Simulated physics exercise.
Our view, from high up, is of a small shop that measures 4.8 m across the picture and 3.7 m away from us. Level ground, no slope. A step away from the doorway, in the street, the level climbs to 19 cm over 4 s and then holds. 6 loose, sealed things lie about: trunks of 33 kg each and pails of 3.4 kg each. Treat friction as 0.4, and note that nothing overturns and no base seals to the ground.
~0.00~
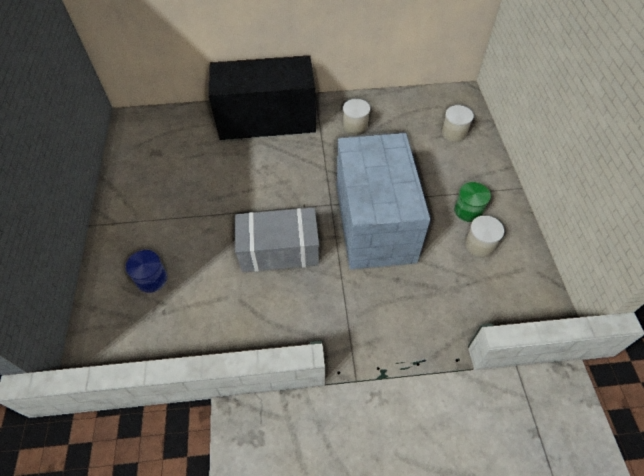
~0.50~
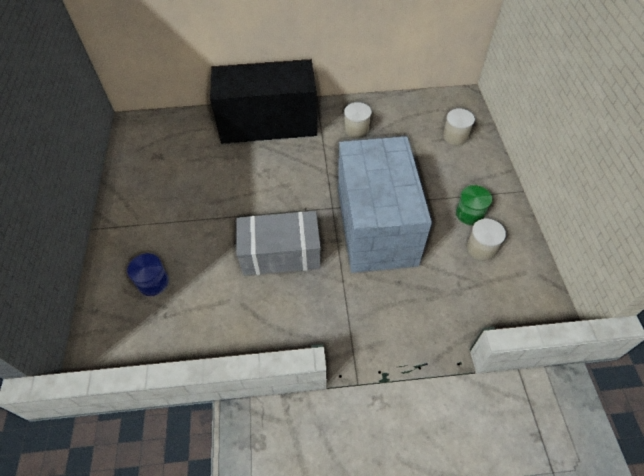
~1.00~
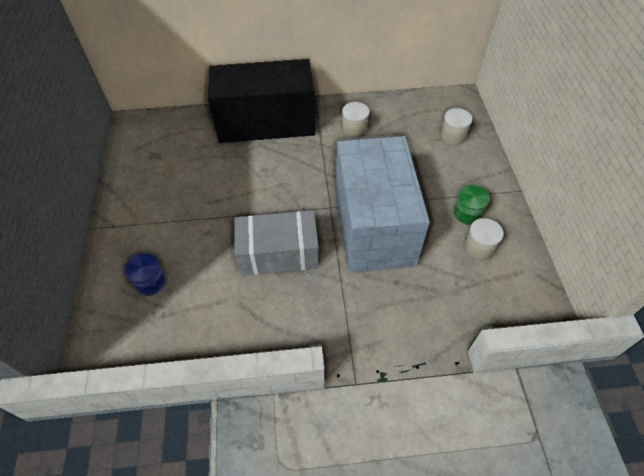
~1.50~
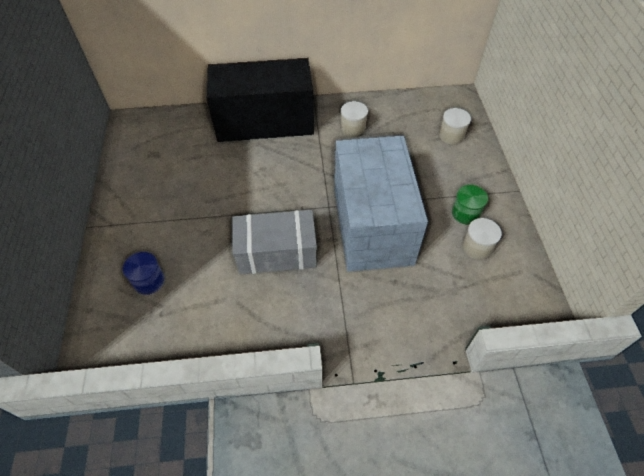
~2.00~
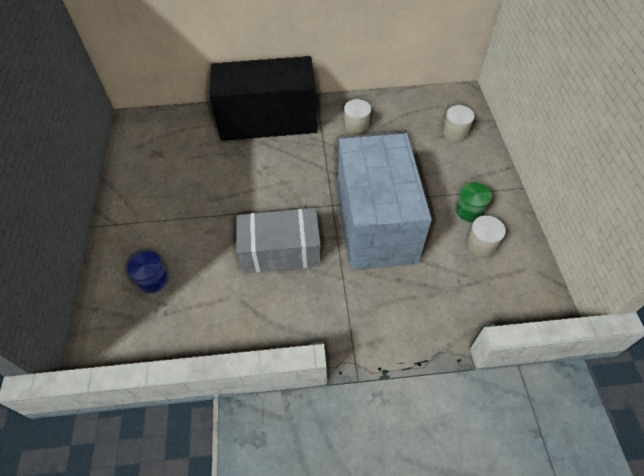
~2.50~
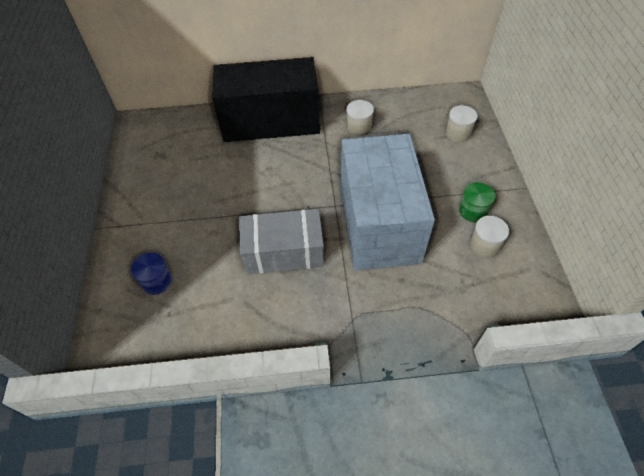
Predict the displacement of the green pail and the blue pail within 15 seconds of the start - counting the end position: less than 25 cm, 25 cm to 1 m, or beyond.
By the end, the green pail has gone a long way and the blue pail has gone a long way.
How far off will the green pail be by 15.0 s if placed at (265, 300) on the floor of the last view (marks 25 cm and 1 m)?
In that run it wanders far off.
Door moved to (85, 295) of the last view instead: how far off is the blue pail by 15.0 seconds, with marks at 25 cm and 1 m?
Then the blue pail ends far away.
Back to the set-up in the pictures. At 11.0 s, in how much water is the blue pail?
7 cm, roughly.
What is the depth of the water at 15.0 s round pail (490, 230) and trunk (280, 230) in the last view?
Depths: Near 10 cm, then near 12 cm.
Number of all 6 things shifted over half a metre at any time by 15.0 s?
6.
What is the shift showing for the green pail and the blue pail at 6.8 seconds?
About 150 and 30 cm.
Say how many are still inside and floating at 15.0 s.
At that time, 6.
After 3.5 s the green pail is near (480, 194), 0.0 m from its start, aground; the blue pail is near (148, 266), 0.0 m from its start, aground; 0 afloat.
After 6.8 s the green pail is near (475, 89), 1.7 m from its start, aground; the blue pail is near (115, 261), 0.3 m from its start, aground; 1 afloat.
After 11.0 s the green pail is near (357, 134), 1.5 m from its start, afloat; the blue pail is near (159, 112), 2.2 m from its start, afloat; 5 afloat.
After 15.0 s the green pail is near (367, 103), 1.8 m from its start, afloat; the blue pail is near (161, 148), 1.5 m from its start, afloat; 6 afloat.
